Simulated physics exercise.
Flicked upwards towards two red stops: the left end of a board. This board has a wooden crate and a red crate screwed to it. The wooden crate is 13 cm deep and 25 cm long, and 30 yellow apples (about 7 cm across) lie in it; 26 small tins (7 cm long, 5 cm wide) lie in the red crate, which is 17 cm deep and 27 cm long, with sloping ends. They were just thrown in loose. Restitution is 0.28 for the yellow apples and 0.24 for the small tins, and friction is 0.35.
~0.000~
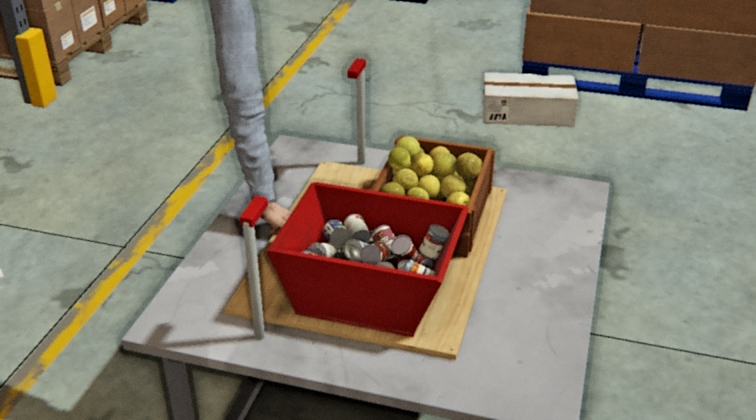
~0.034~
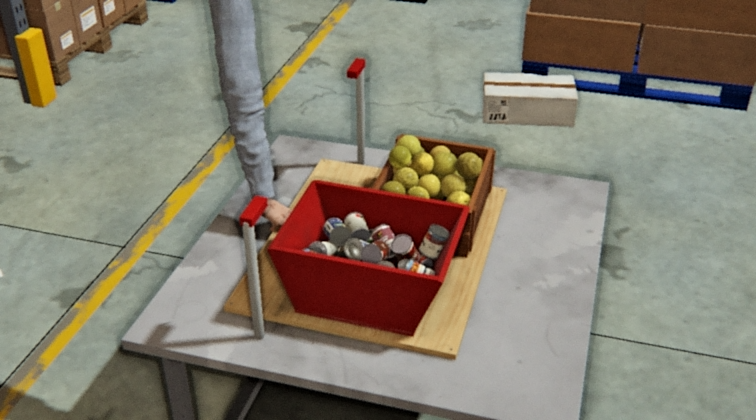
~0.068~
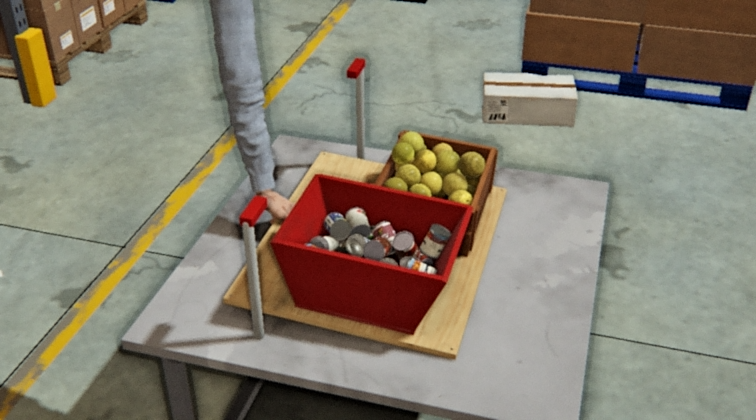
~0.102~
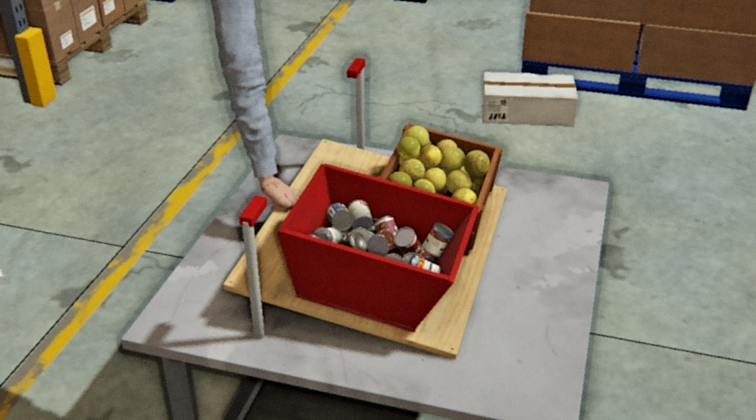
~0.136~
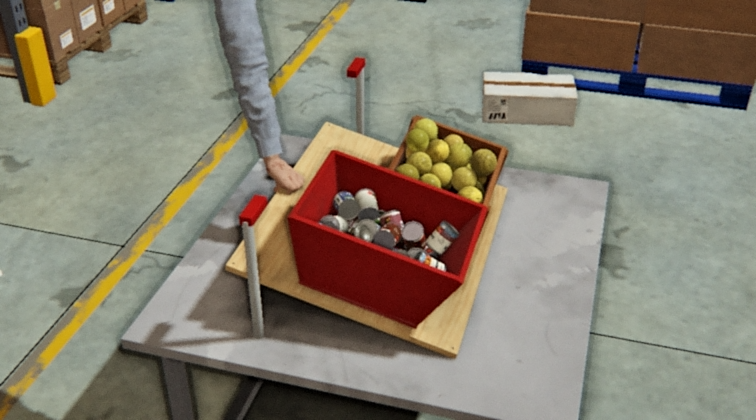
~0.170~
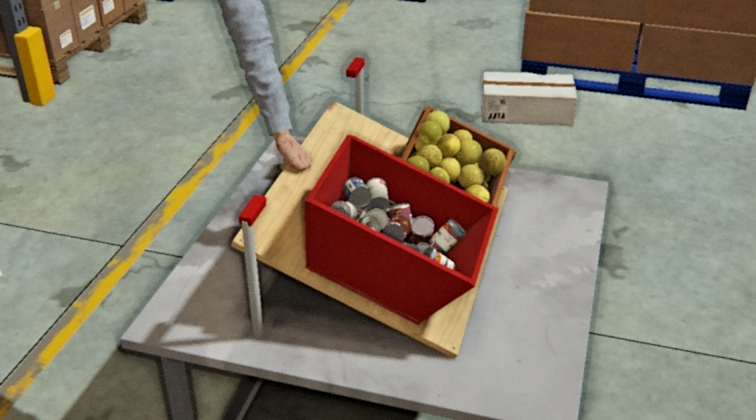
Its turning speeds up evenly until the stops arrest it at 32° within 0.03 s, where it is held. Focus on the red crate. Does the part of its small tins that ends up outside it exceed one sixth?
Yes, more than a sixth.
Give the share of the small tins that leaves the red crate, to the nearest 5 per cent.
Share of items: Approx. 35 %.
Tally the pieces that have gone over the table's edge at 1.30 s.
About 14.
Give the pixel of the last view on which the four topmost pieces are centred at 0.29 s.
Looks like somewhere near (433, 159).
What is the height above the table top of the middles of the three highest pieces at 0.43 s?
On average they sit about 34 cm high.
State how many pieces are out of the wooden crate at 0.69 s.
Wooden crate - about 10 out by that time.
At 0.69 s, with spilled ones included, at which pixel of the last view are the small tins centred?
(457, 260).
After 0.19 s, it hits the stops.
After 0.29 s, tilt 32°; 0 of 30 out of the wooden crate and 0 of 26 out of the red crate.
After 0.43 s, tilt 32°; 5 of 30 out of the wooden crate and 0 of 26 out of the red crate.
After 0.69 s, tilt 32°; 10 of 30 out of the wooden crate and 9 of 26 out of the red crate.
Final count (at 1.30 s), 11 of 30 out of the wooden crate and 9 of 26 out of the red crate. Asked share, 9 of 26, 35 per cent.
